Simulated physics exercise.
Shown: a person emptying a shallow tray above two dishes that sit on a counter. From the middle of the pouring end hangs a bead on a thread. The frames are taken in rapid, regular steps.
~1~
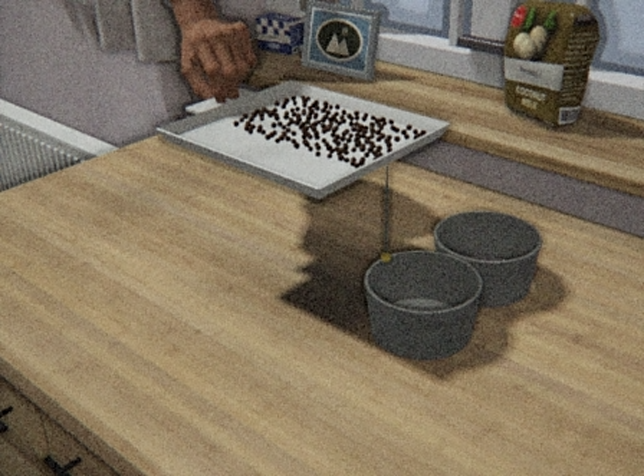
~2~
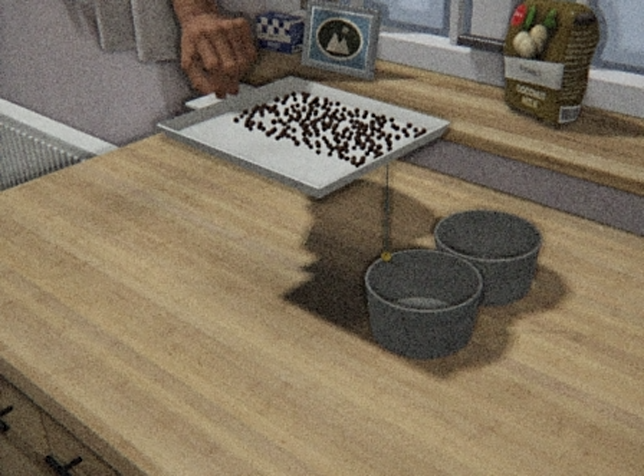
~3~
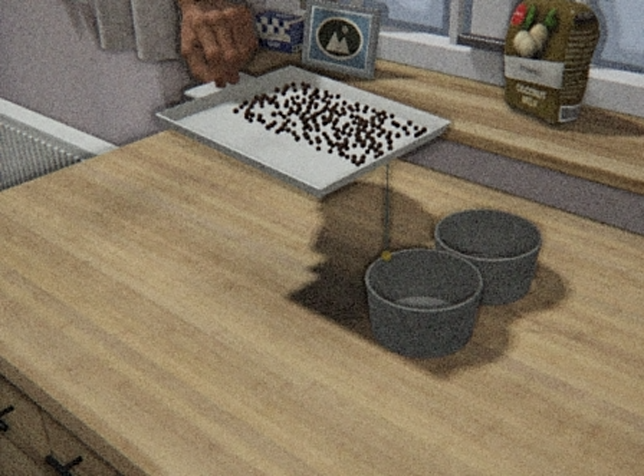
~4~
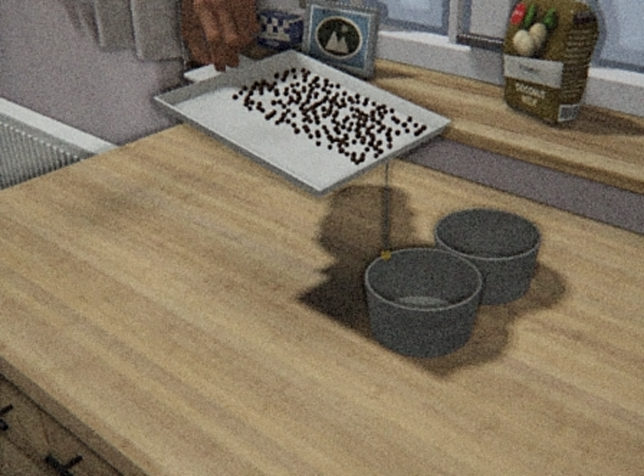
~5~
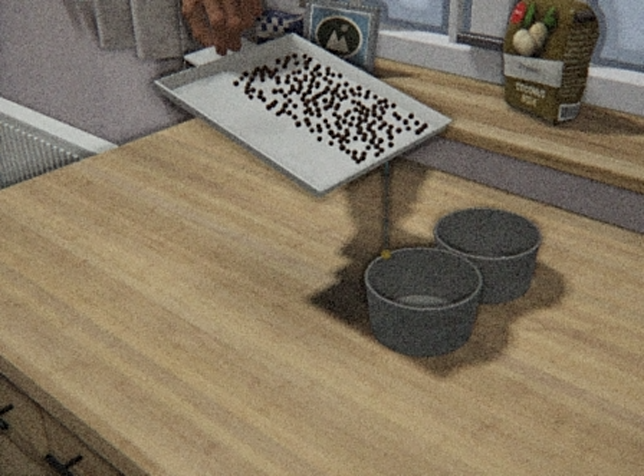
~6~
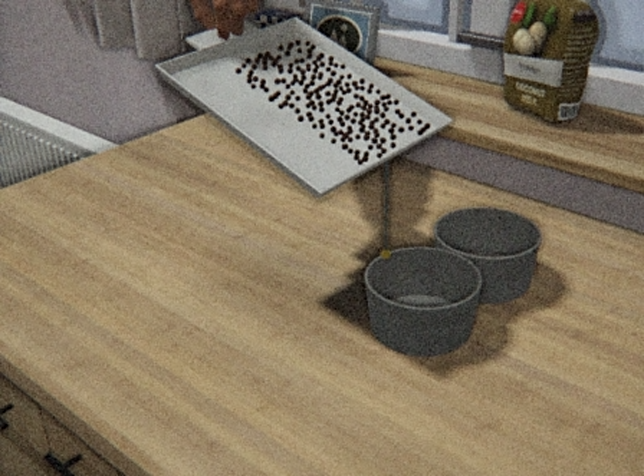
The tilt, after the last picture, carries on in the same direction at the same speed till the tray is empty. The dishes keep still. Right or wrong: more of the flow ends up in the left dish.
Right.
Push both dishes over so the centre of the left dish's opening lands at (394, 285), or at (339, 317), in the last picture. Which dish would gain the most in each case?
The leftmost dish, then the rightmost dish.
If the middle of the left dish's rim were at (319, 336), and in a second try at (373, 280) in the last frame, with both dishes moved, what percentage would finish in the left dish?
You'd end up with around 10 per cent and then around 50 per cent.
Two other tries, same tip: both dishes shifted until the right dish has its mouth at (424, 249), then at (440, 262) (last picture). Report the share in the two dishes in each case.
Roughly 80 per cent, then roughly 100 per cent.
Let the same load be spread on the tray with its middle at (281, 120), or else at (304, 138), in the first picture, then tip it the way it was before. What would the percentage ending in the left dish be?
First case: Close to 60 %; second case: Close to 50 %.
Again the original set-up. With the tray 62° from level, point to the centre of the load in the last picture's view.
The middle of the pieces lands at roughly (396, 149).
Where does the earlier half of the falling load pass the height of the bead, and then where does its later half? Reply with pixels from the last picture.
The opening part goes through (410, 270); what follows goes through (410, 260).
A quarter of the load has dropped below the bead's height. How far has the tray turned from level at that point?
Roughly 85 degrees of tilt.
Just after the last frame, tray tipped steeply; the larger part on the tray; just a few outside both; about a tenth in the air.
A moment on, tray tipped right over; about a tenth on the tray; roughly half in the left dish; just a few in the right dish; about a tenth outside both; roughly a quarter in the air.
Further on, tray tipped past a quarter turn; the larger part in the left dish; about a tenth in the right dish; roughly a quarter outside both.
When it is over, tray tipped past a quarter turn; the larger part in the left dish; about a tenth in the right dish; roughly a quarter outside both.
